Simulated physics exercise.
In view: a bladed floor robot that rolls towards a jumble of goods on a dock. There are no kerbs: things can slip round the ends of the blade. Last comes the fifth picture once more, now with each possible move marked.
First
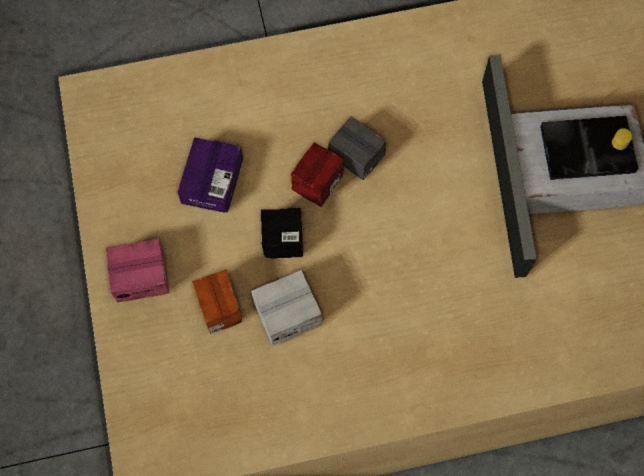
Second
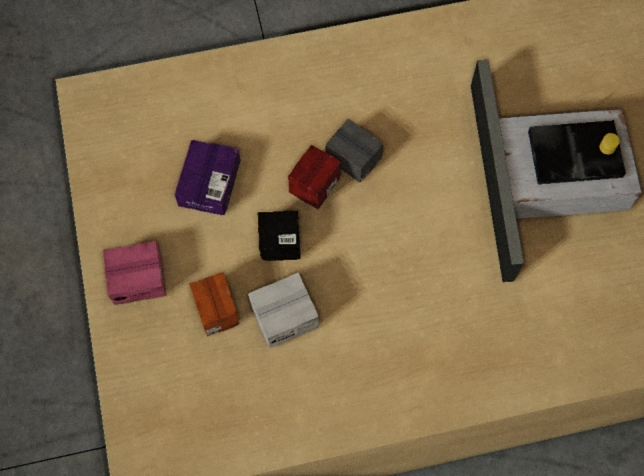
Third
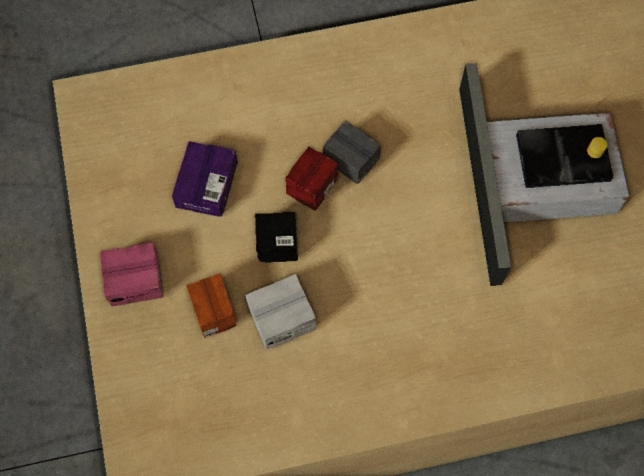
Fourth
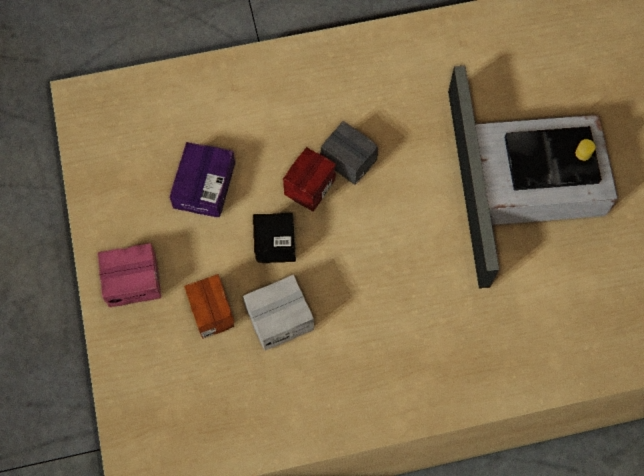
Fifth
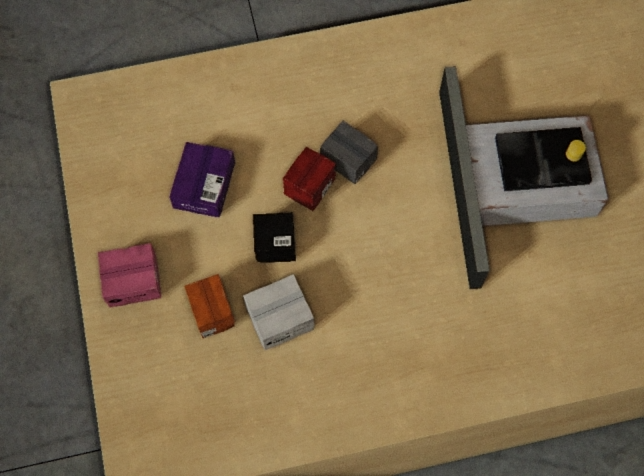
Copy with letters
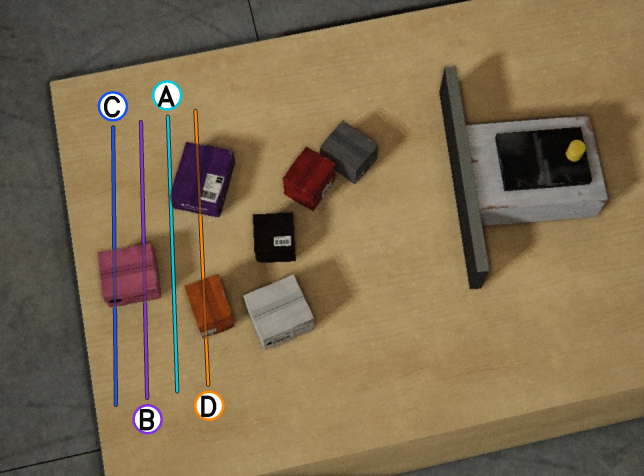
Bladed robot rolling slowly left a short way across a wooden surface towards seven scattered parcels, which stay apart from its blade.
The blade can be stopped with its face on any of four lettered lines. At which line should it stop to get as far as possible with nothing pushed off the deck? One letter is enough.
Line A.
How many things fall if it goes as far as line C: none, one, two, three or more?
By then, three or more.
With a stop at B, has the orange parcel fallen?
By then, yes.
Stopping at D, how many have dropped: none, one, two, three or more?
In all, none.
On the copy, A at (172, 246); B at (144, 252); C at (114, 258); D at (201, 240).
On A. First, robot (433, 180); grey box (320, 156); red parcel (296, 184).
Then, robot (326, 203); orange parcel (183, 308); purple parcel (162, 182).
Finally, robot (243, 220); orange parcel (99, 328); pink parcel (95, 270); nothing has fallen.
By contrast, B drops the orange parcel and pink parcel; C drops the purple parcel, orange parcel, pink parcel and white parcel; D is safe but short.
